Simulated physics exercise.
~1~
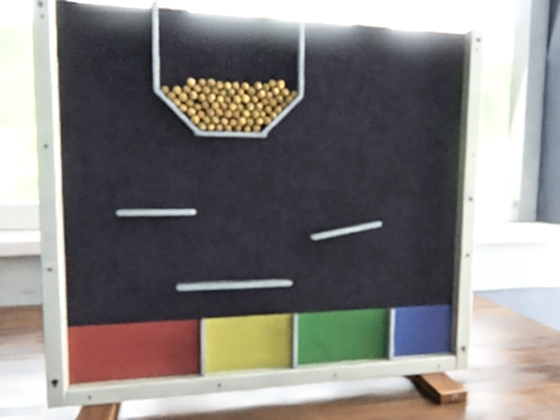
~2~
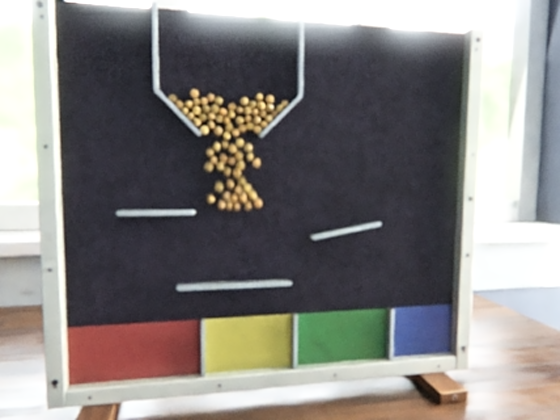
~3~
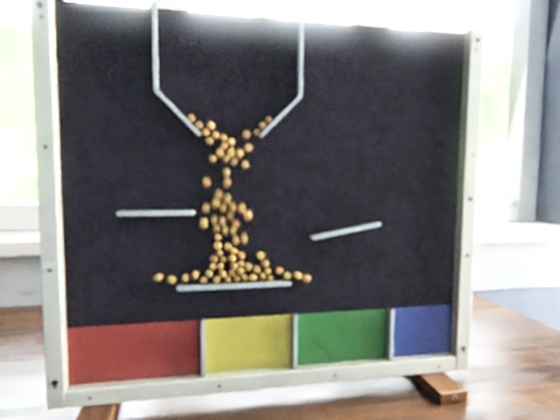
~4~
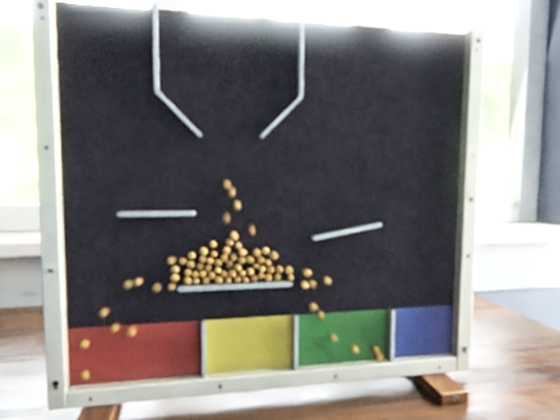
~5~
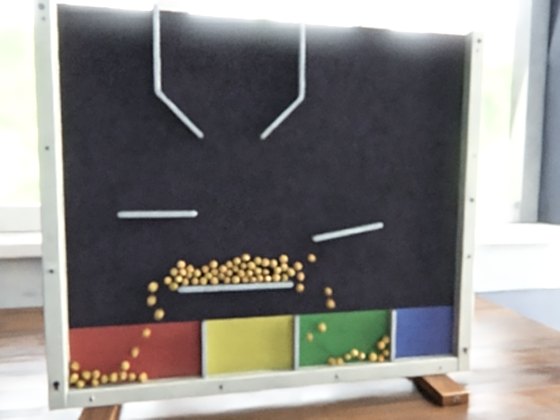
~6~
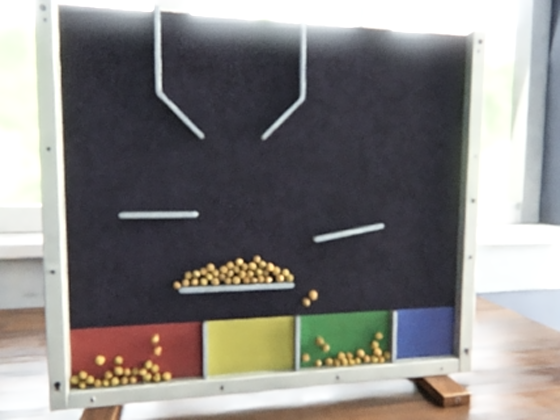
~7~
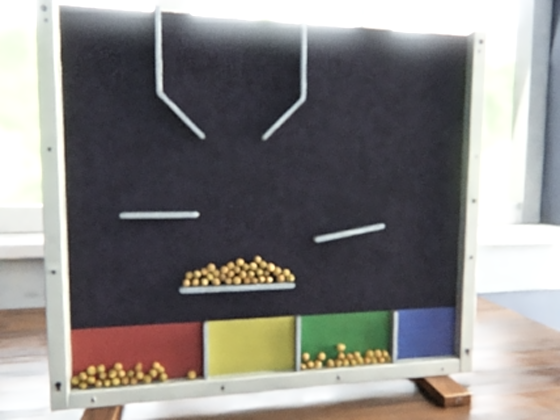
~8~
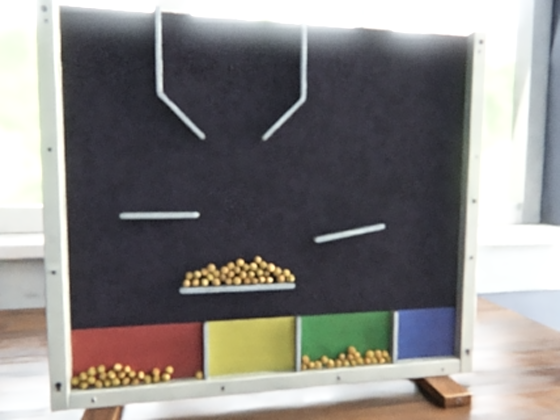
Golden-brown chickpeas sit packed in a pale-edged hopper at the top of a dark upright board, seen from the front on a wooden table before a bright window, in a slightly swaying view. Below are three pale ledges and a row of red, yellow, green and blue bins. The hopper's bottom opens, and the chickpeas pour down in a column onto the lowest ledge. They heap up there and spill off both ends, dropping into the red and green bins. The spilling stops with a large mound left on the ledge, slightly more chickpeas in red than green, and yellow and blue empty.
